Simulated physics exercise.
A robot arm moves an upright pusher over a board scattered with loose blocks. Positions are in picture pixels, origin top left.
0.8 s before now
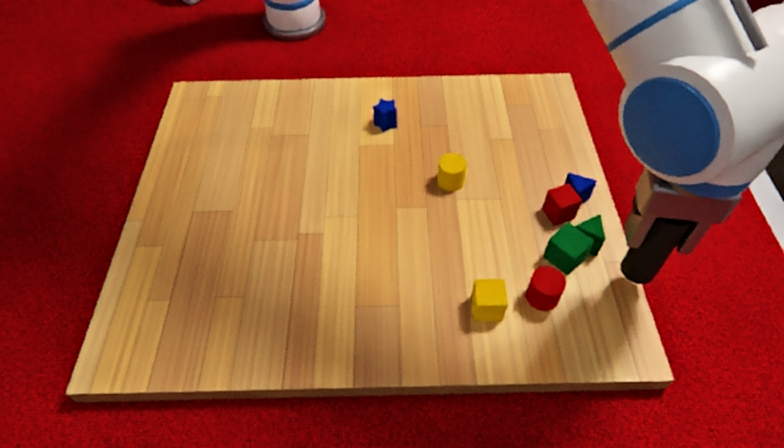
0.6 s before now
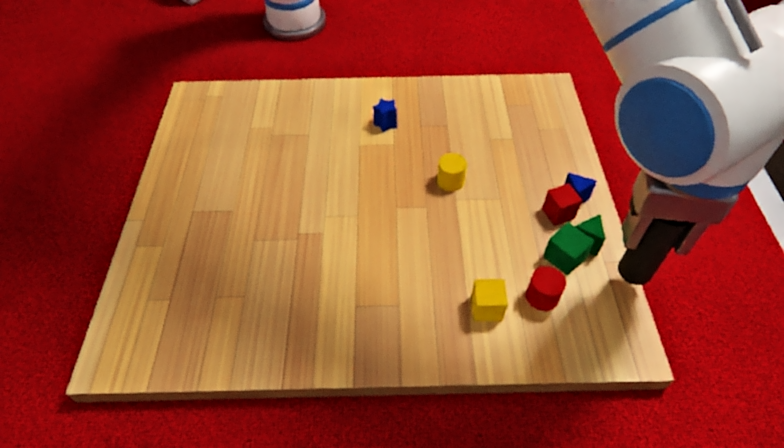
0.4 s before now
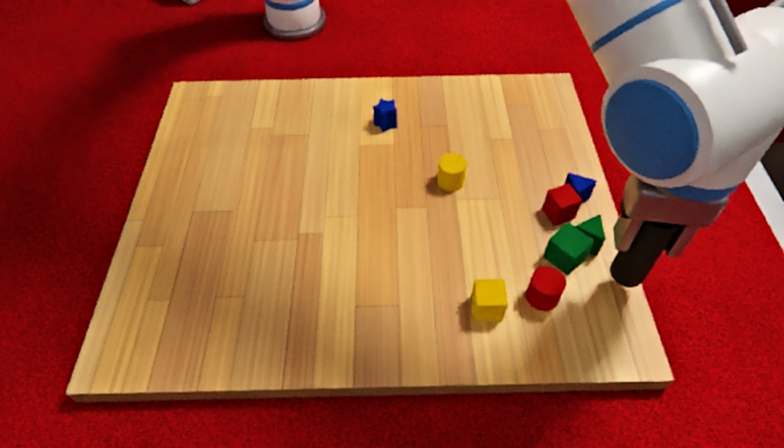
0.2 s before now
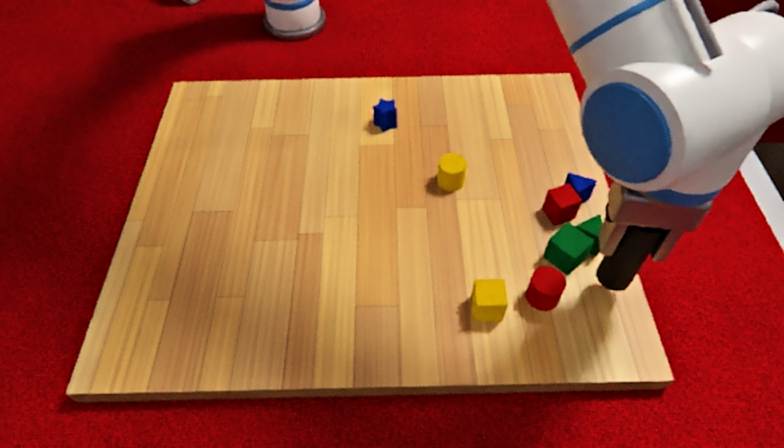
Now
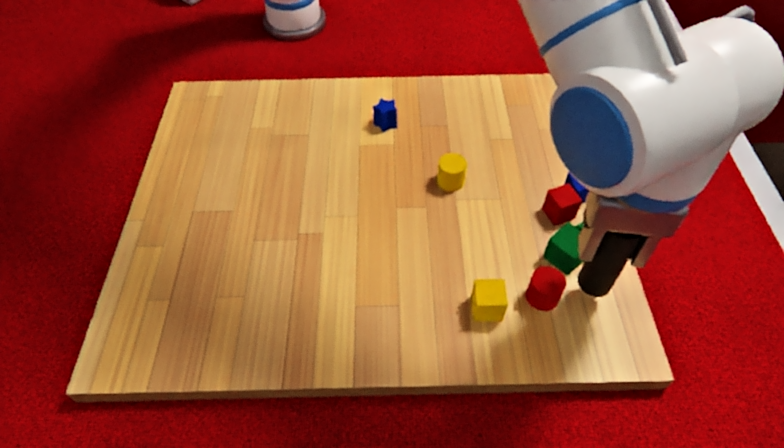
A robot arm hovered its dark pusher at the right side of a wooden board scattered with colored blocks, then moved it slightly left toward the red round block, while all the blocks stayed still.
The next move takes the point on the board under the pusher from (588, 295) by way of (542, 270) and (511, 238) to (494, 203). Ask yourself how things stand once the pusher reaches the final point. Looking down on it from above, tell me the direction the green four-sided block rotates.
It turns clockwise.
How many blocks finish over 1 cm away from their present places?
It should be two, as far as I can tell.
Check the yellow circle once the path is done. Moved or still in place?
The yellow circle is left alone.
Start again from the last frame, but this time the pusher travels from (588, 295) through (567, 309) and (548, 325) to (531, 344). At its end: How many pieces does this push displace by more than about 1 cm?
My prediction: One block.
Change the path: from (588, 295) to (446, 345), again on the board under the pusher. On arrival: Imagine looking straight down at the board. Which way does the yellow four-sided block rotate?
That block twists counter-clockwise.
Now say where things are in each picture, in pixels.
The first frame shows tip of the pusher at (637, 271), middles of tops, yellow circle at (453, 163), red circle at (549, 280), green four-sided block at (572, 240).
The second frame shows pusher at (635, 271), nothing pushed.
The third frame shows pusher at (627, 274), nothing pushed.
The fourth frame shows pusher at (613, 277), nothing pushed.
The fifth frame shows pusher at (594, 283), yellow circle at (453, 163), red circle at (549, 280), green four-sided block at (572, 240).
On the path given first. One third of the way, pusher at (547, 257); red circle at (536, 277); green four-sided block at (558, 228), turned 55° clockwise.
Two thirds of the way, pusher at (514, 224); red circle at (536, 277); green four-sided block at (552, 220), turned 100° clockwise.
At the end, pusher at (497, 190); yellow circle unmoved; red circle at (536, 277); green four-sided block at (552, 220), turned 100° clockwise.
